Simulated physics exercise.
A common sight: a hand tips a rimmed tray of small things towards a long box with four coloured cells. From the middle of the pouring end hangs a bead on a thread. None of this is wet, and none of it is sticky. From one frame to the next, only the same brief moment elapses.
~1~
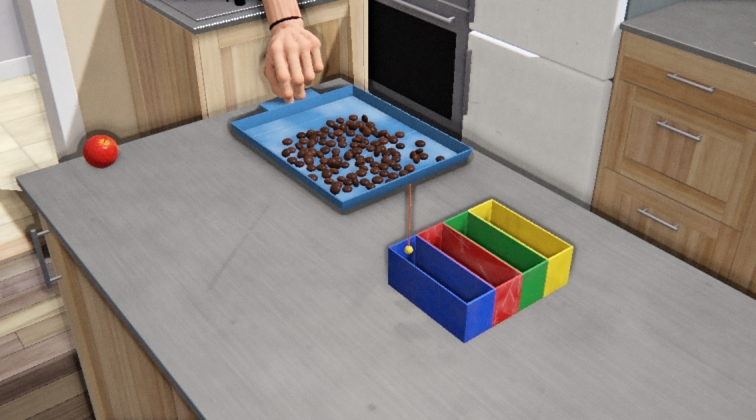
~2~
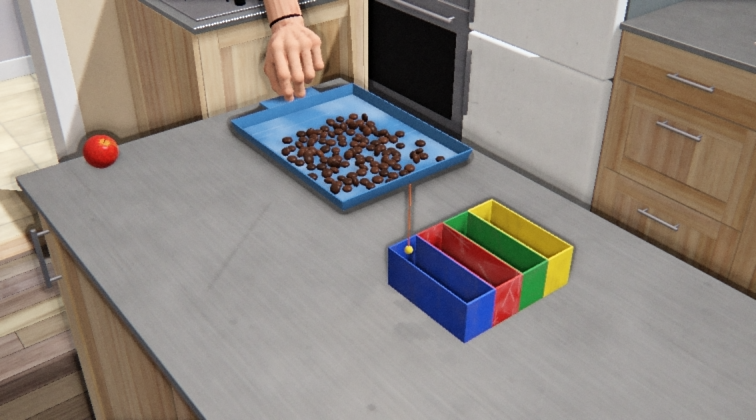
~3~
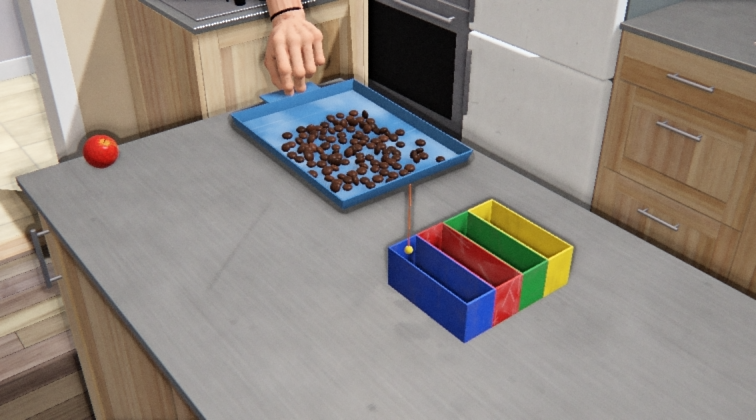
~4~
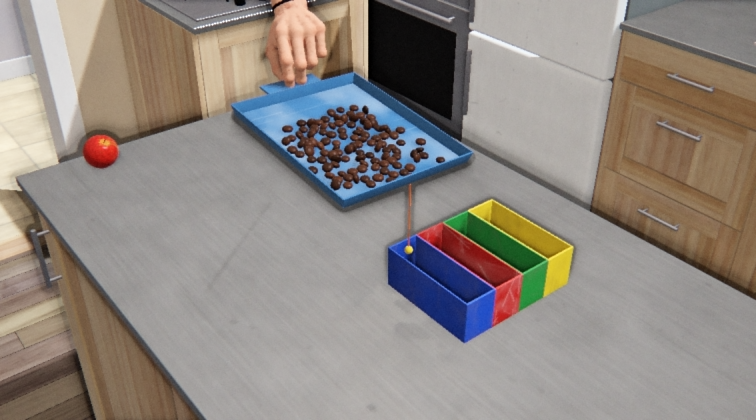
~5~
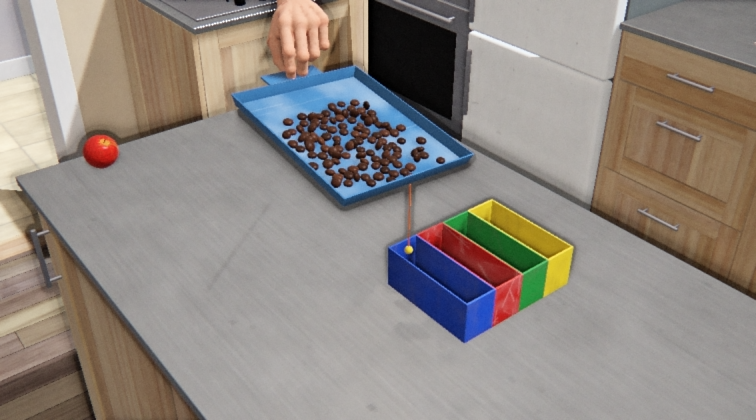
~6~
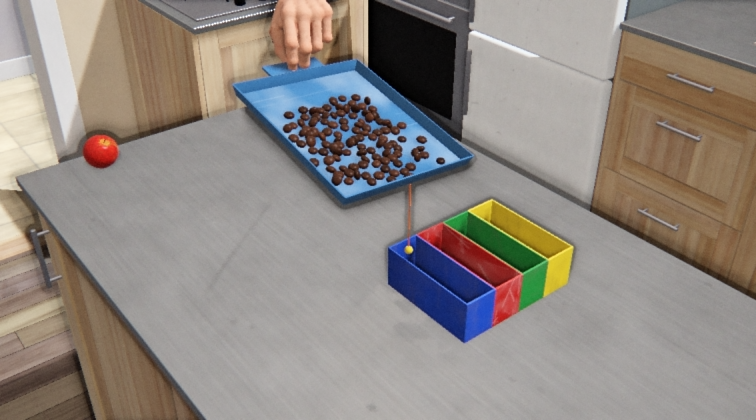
On a kitchen counter, a hand slowly raising the far end of a blue tray of small brown pieces beside four coloured cells.
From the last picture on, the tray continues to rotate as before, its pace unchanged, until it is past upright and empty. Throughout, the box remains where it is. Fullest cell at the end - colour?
Red.
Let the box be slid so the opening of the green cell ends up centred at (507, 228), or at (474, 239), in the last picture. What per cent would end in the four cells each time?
Close to 80 per cent, followed by close to 100 per cent.
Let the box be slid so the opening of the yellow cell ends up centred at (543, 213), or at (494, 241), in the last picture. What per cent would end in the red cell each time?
Respectively 20 % and 20 %.
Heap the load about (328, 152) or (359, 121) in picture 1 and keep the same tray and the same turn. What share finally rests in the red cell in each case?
40 and 50 per cent.
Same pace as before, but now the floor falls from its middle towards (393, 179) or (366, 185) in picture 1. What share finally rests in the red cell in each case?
The first gives 10 %, the second 0 %.
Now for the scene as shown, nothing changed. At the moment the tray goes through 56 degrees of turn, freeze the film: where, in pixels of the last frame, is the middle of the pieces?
The middle of the pieces sits at roughly (423, 151).
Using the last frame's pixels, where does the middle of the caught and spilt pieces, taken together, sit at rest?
Roughly pixel (462, 283).
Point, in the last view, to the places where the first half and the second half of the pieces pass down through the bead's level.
First part (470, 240), rest (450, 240).
Shortly afterwards, tray tipped steeply; all but a few on the tray; a little falling or outside the box.
Next, tray tipped right over; near a quarter on the tray; near a quarter in the red cell; near a quarter in the green cell; a little in the blue cell; near a quarter falling or outside the box.
Some moments later, tray tipped past a quarter turn; near two thirds in the red cell; near a quarter in the green cell; a little in the blue cell; a little falling or outside the box.
In the end, tray tipped past a quarter turn; near two thirds in the red cell; near a quarter in the green cell; a little in the blue cell; none at all in the yellow cell; a little outside the box.
